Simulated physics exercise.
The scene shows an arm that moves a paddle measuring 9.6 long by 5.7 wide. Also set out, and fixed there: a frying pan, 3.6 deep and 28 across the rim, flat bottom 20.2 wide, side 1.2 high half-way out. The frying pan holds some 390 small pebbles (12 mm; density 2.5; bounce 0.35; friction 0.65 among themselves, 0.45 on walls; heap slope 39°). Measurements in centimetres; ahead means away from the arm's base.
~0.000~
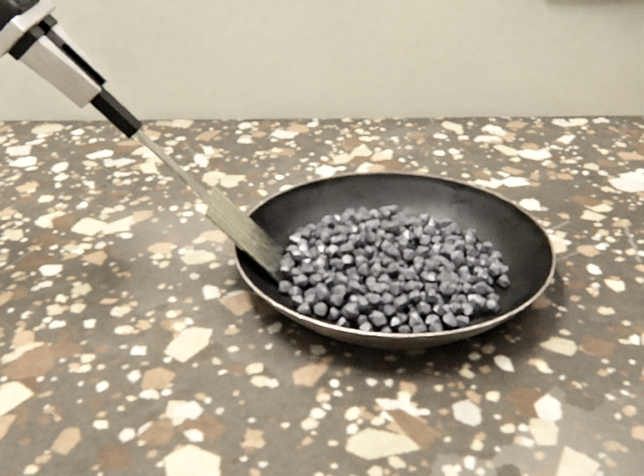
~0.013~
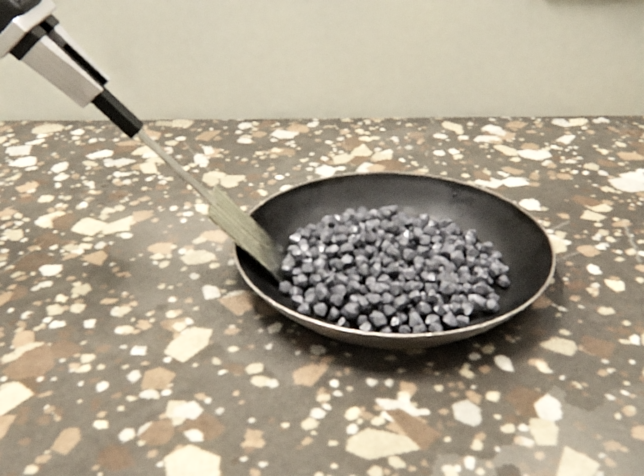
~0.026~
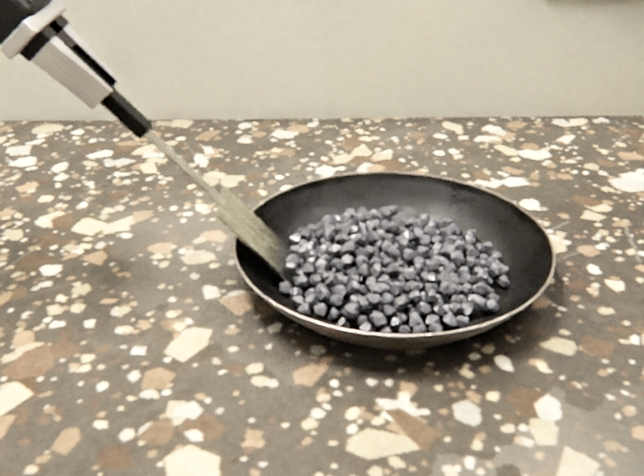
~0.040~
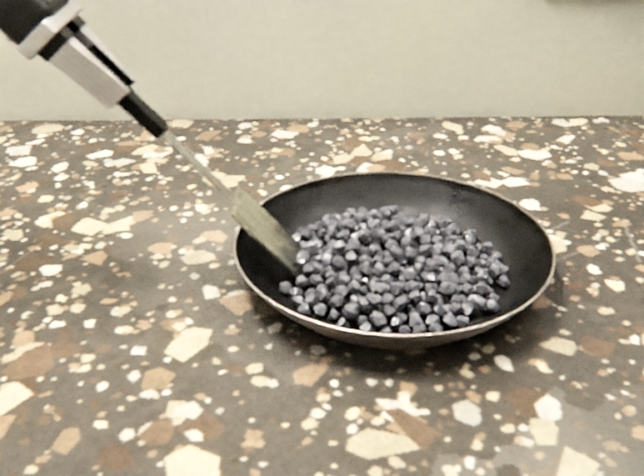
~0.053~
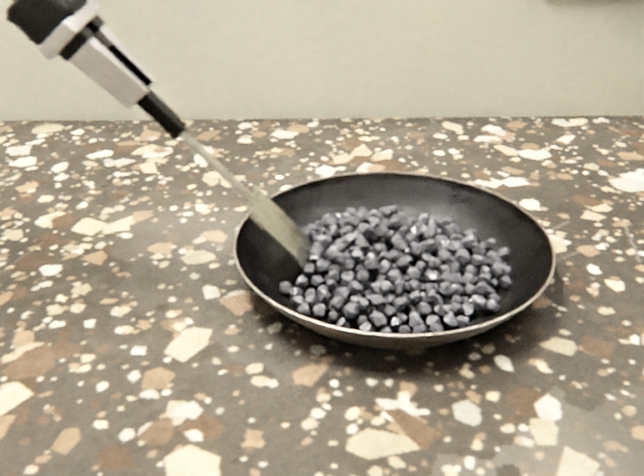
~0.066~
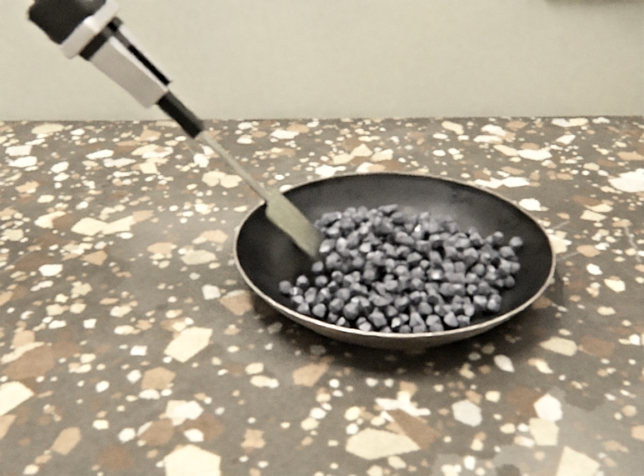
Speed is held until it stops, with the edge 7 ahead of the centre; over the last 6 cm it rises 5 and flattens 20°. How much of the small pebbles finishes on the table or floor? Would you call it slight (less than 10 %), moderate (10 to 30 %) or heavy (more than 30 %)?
I would call it moderate, 10 to 30 %.
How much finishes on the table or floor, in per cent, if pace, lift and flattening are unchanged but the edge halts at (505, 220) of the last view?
I'd put it near 15 per cent.
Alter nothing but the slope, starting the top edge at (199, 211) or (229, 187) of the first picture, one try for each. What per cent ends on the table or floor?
Roughly 15% and 15%.
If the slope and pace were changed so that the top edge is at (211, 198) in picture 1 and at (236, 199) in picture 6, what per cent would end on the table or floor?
Off the vessel, on the table or floor: Some 0 percent.
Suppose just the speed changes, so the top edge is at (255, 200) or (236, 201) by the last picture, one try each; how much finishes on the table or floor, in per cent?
Near 10 per cent in the first try and near 0 per cent in the second.
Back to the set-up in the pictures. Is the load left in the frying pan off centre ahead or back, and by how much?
Forward offset: Roughly 3.5 cm.
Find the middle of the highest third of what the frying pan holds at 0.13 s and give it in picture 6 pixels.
I'd say close to (434, 248).
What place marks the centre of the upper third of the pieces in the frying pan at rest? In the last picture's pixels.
(489, 257).
By 0.10 s, sloping 49°, highest piece 6 above the table; 390 in the frying pan.
By 0.13 s, sloping 43°, highest piece 6 above the table; 389 in the frying pan, 1 on the blade or in flight.
By 0.35 s, sloping 29°, highest piece 6 above the table; 339 in the frying pan, 48 on the table or floor, 3 on the blade or in flight.
By 1.40 s, sloping 29°, highest piece 4 above the table; 338 in the frying pan, 52 on the table or floor.
Final count, 338 in the frying pan, 52 on the table or floor. That is 13 % on the table or floor.
